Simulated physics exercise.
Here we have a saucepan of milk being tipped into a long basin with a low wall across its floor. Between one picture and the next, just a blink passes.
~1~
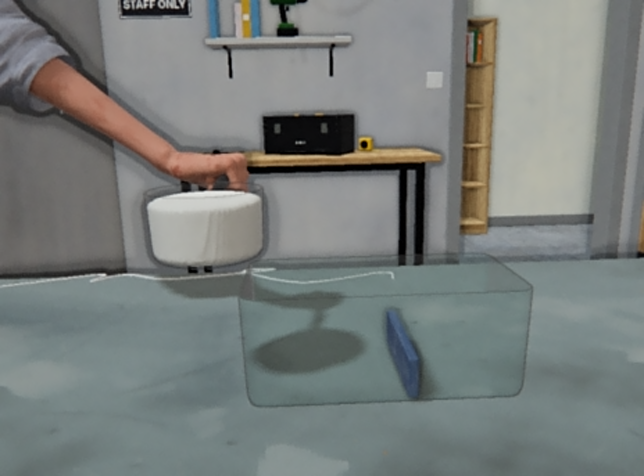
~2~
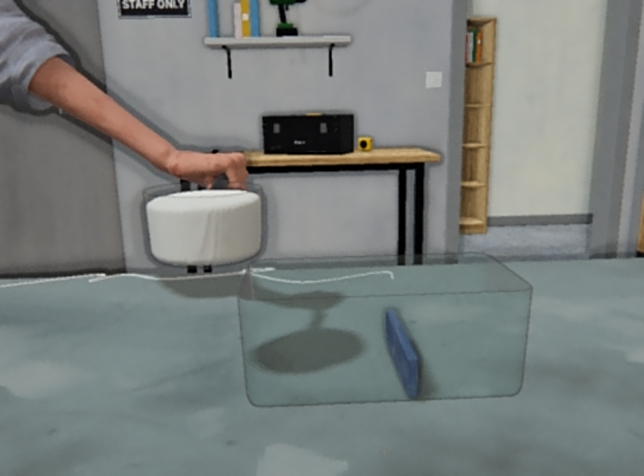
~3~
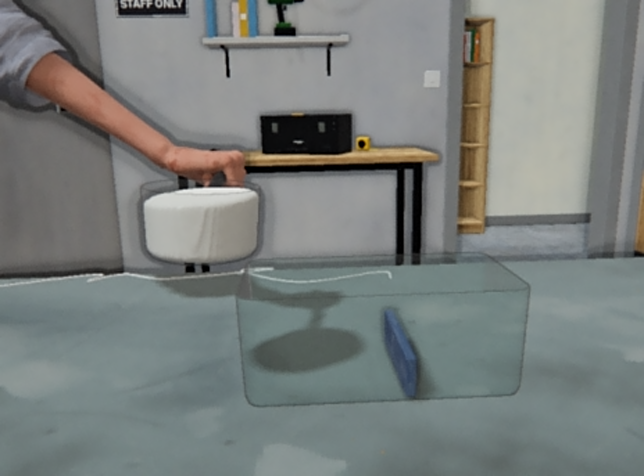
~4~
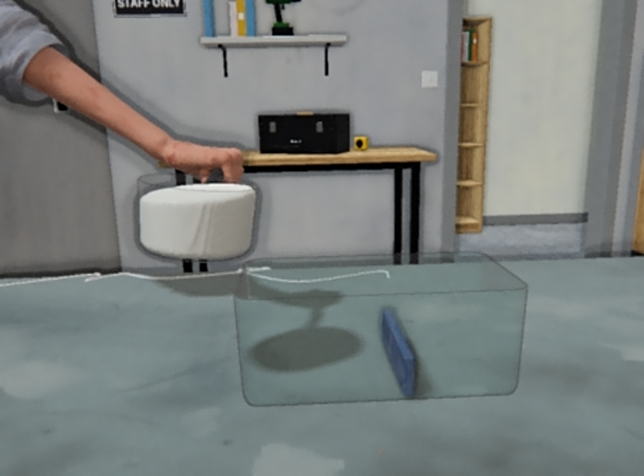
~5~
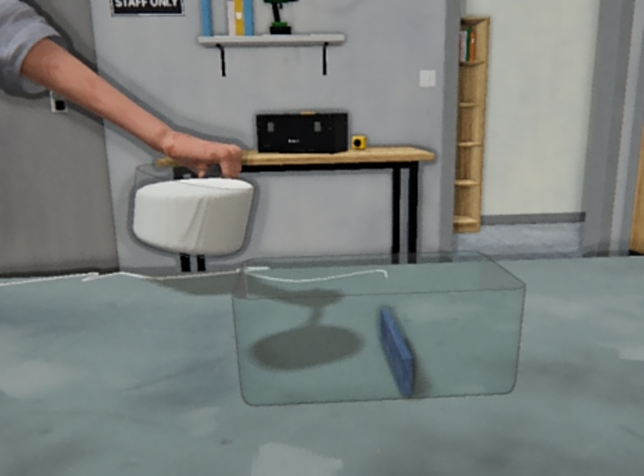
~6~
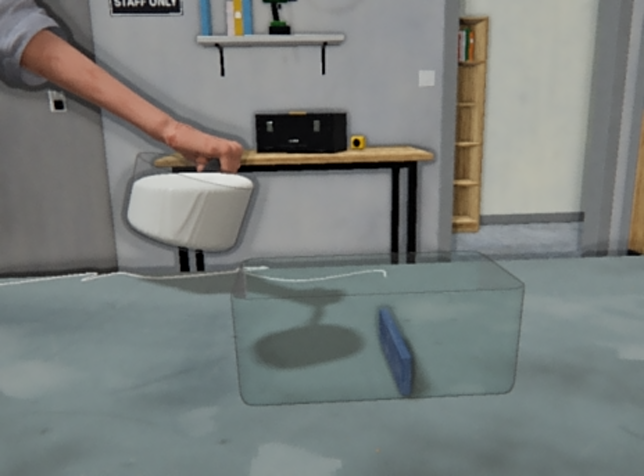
At first, a hand holds a round white container level above the left end of a long, clear basin with a low blue wall across its floor. Then the container begins to tilt, its left side rising slowly and its right side dipping toward the basin, while the basin stays in place.
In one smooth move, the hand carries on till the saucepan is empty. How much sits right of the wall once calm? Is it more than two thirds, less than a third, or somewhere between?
The share right of the wall is left smaller than one third.
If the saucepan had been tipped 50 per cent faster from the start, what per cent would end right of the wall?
Close to 10 out of every hundred.
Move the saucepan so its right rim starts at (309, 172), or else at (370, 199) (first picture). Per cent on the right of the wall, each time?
The first start yields 65 per cent, the second 80 per cent.
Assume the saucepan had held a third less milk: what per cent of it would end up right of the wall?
Estimate: Around 5 per cent.
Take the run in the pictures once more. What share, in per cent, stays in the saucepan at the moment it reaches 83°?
Around 50 percent remains.
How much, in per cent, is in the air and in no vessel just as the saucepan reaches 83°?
Close to 40 per cent.
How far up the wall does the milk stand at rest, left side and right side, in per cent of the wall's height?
Left part: 60 per cent; right part: 10.
A moment on, the saucepan is tipped on its side and 49 per cent is still to pour, 13 is left of the wall and 0 right of it.
Next, the saucepan is tipped right over and 4 per cent is still to pour, 83 is left of the wall and 2 right of it.
Then the saucepan is tipped right over and 0 per cent is still to pour, 94 is left of the wall and 5 right of it.
Later the saucepan is tipped right over and 0 per cent is still to pour, 91 is left of the wall and 7 right of it.
In the end 91 per cent lies left of the wall, 8 right of it and 1 outside.
